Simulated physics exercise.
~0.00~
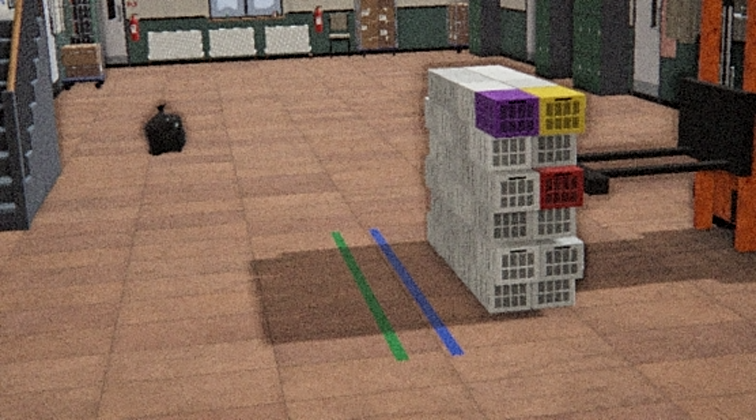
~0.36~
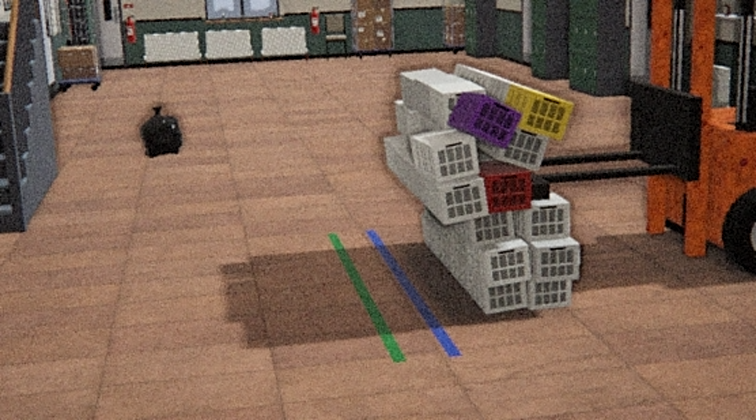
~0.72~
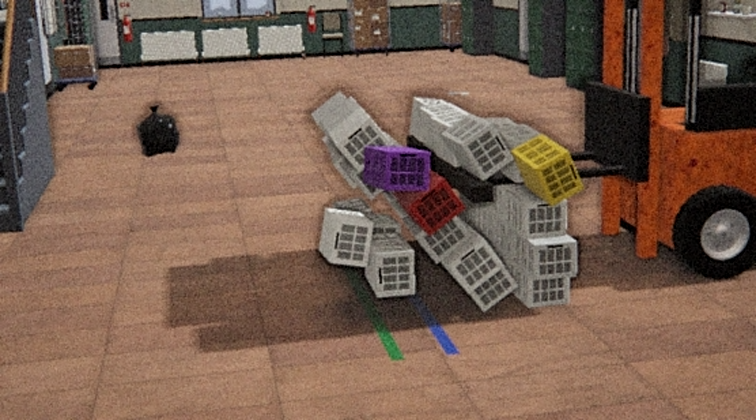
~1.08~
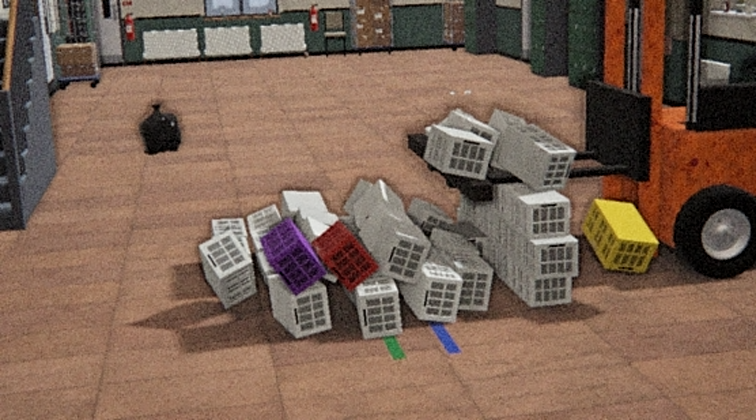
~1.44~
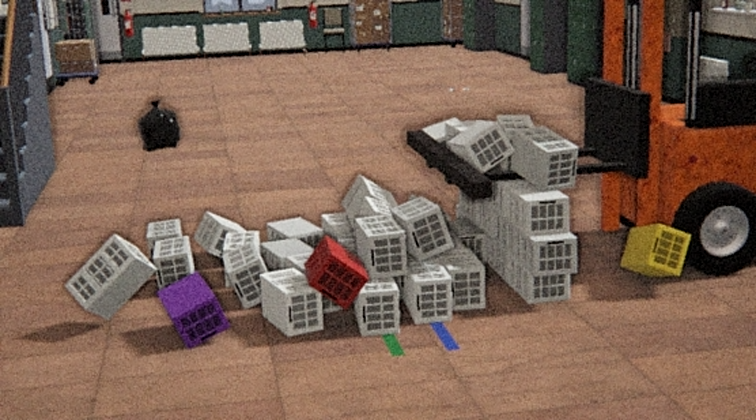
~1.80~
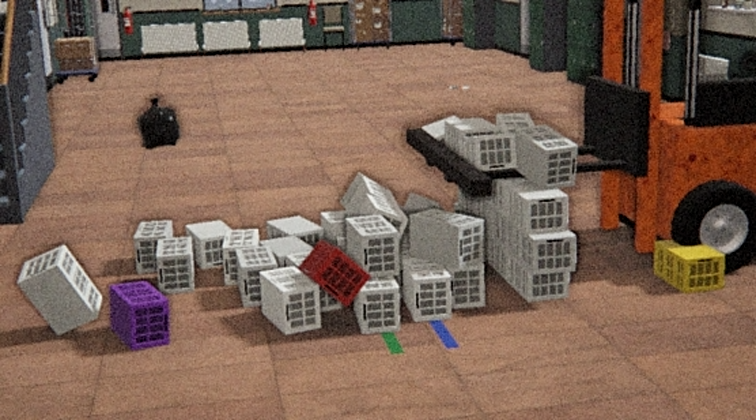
A forklift pushed its dark beam into a tall stack of mostly white crates, and the upper rows toppled left across the green and blue lines, leaving purple and red crates in the spill while the yellow one dropped beside the truck's wheel.
